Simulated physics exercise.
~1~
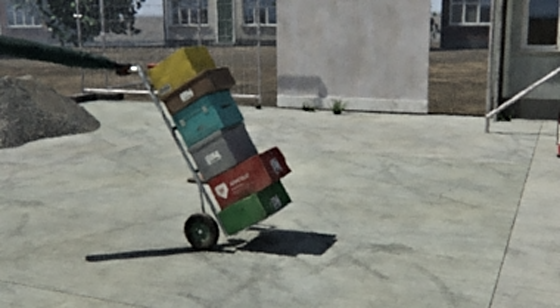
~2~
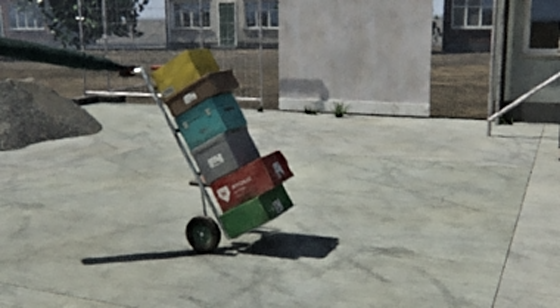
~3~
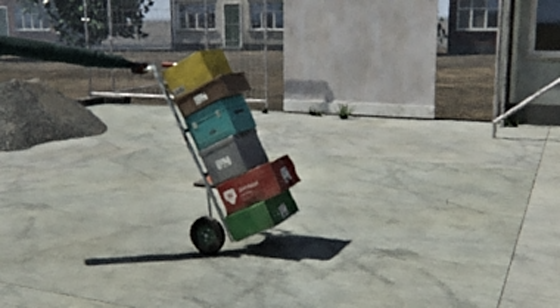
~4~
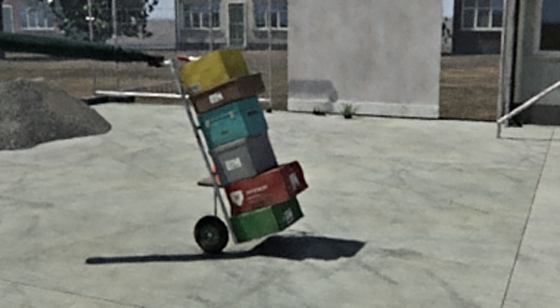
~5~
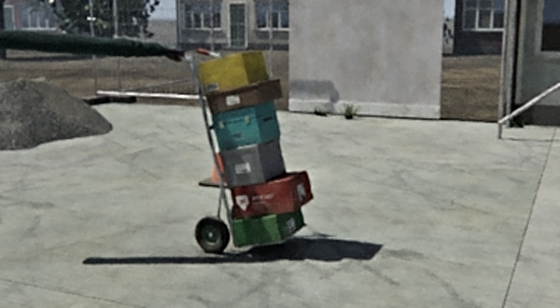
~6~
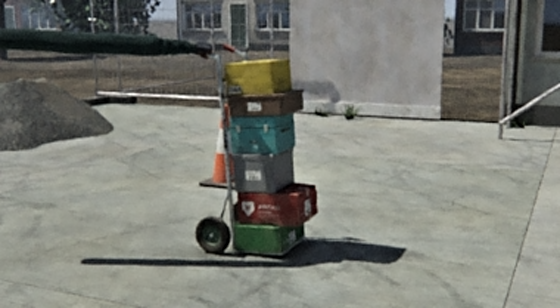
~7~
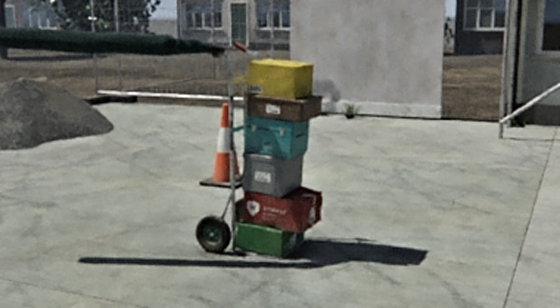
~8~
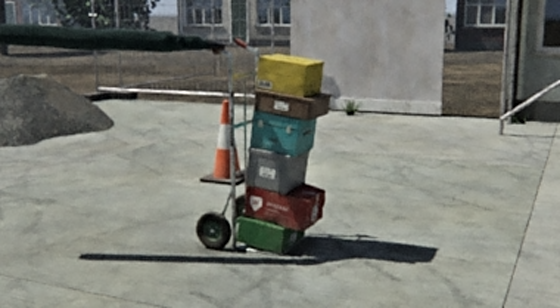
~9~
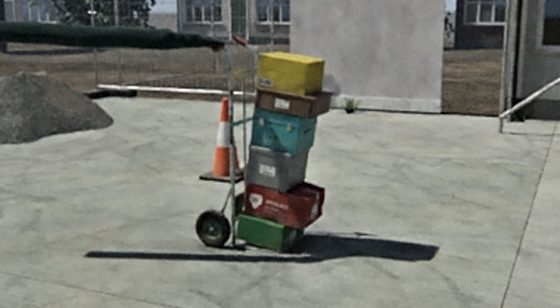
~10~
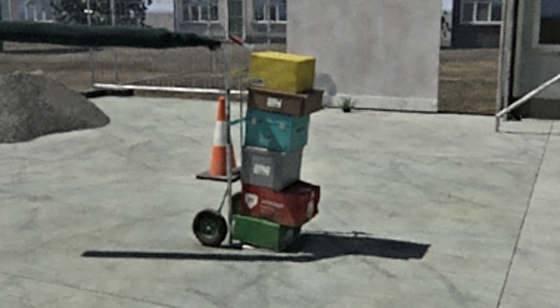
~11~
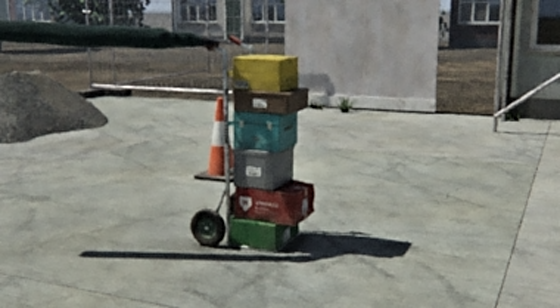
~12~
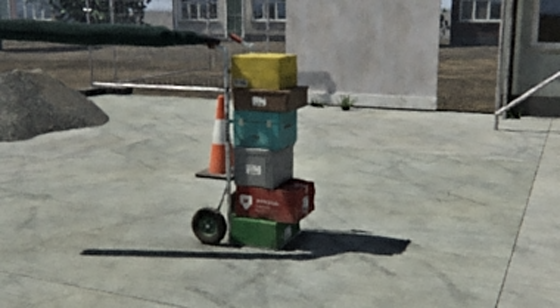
The clip shows a sack truck on concrete, leaning back to the left with a stack of six coloured boxes and totes, swinging upright and revealing an orange cone behind; the stack tips slightly right, then settles back, still standing on the upright truck.
